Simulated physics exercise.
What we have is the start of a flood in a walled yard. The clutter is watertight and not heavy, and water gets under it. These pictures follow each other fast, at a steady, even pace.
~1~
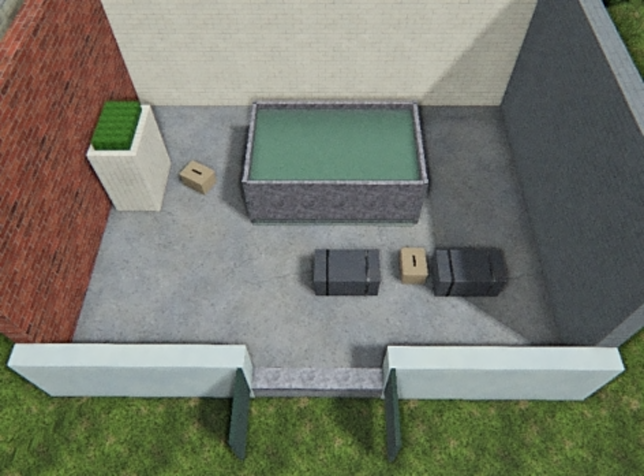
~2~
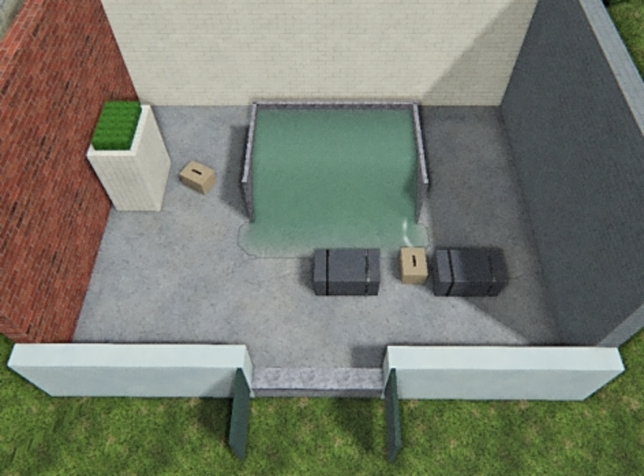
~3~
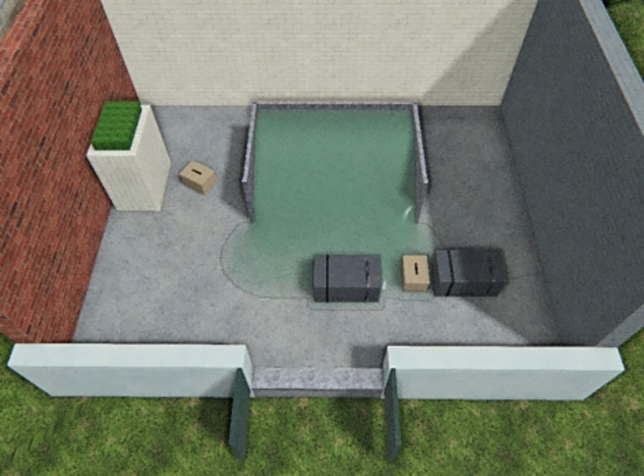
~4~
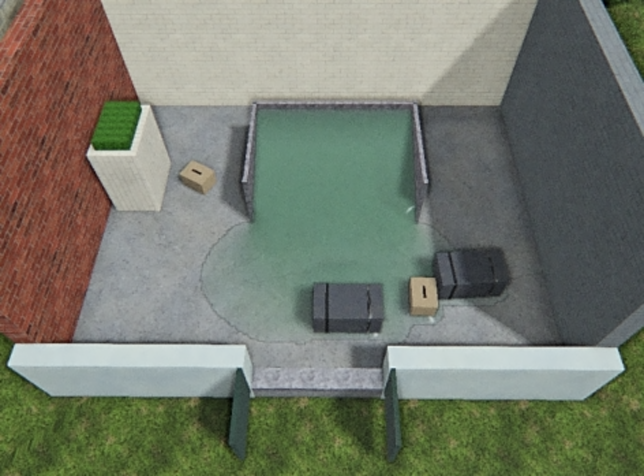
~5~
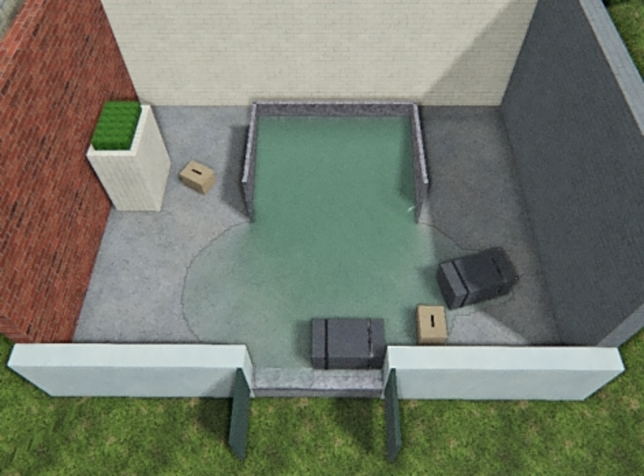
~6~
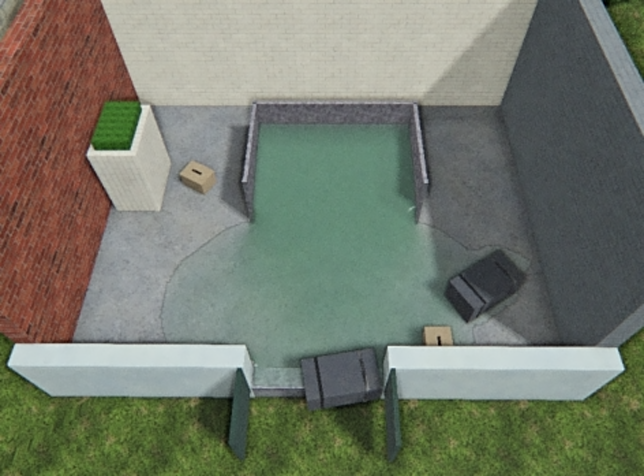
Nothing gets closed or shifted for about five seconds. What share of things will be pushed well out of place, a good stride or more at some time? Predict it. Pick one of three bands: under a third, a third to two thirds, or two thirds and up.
A third to two thirds.
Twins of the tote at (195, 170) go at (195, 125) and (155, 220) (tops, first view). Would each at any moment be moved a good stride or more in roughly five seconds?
Result by item: Stays where it is / gets dislodged.
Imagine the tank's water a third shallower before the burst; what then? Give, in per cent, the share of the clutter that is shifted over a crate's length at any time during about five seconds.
By my count, 60 %.
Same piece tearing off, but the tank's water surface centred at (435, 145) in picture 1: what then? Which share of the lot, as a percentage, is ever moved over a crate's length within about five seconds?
Roughly 60 per cent.
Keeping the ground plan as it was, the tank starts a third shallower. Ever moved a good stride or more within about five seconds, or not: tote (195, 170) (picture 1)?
Note - that object: Not displaced that much.
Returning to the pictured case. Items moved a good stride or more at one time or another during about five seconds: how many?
My tally gives 3.
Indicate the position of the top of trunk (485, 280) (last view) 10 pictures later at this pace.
It should end up around (534, 269).
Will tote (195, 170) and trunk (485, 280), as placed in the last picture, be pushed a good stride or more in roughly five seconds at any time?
One after the other: Never so far, that far or more.
A moment on, 3 of 5 are well off their spots; 1 afloat.
Next, 3 of 5 are well off their spots; 2 afloat.
Later, 3 of 5 are well off their spots; 2 afloat.
In the end, 3 of 5 are well off their spots, and 3 have been at some point; 2 afloat.
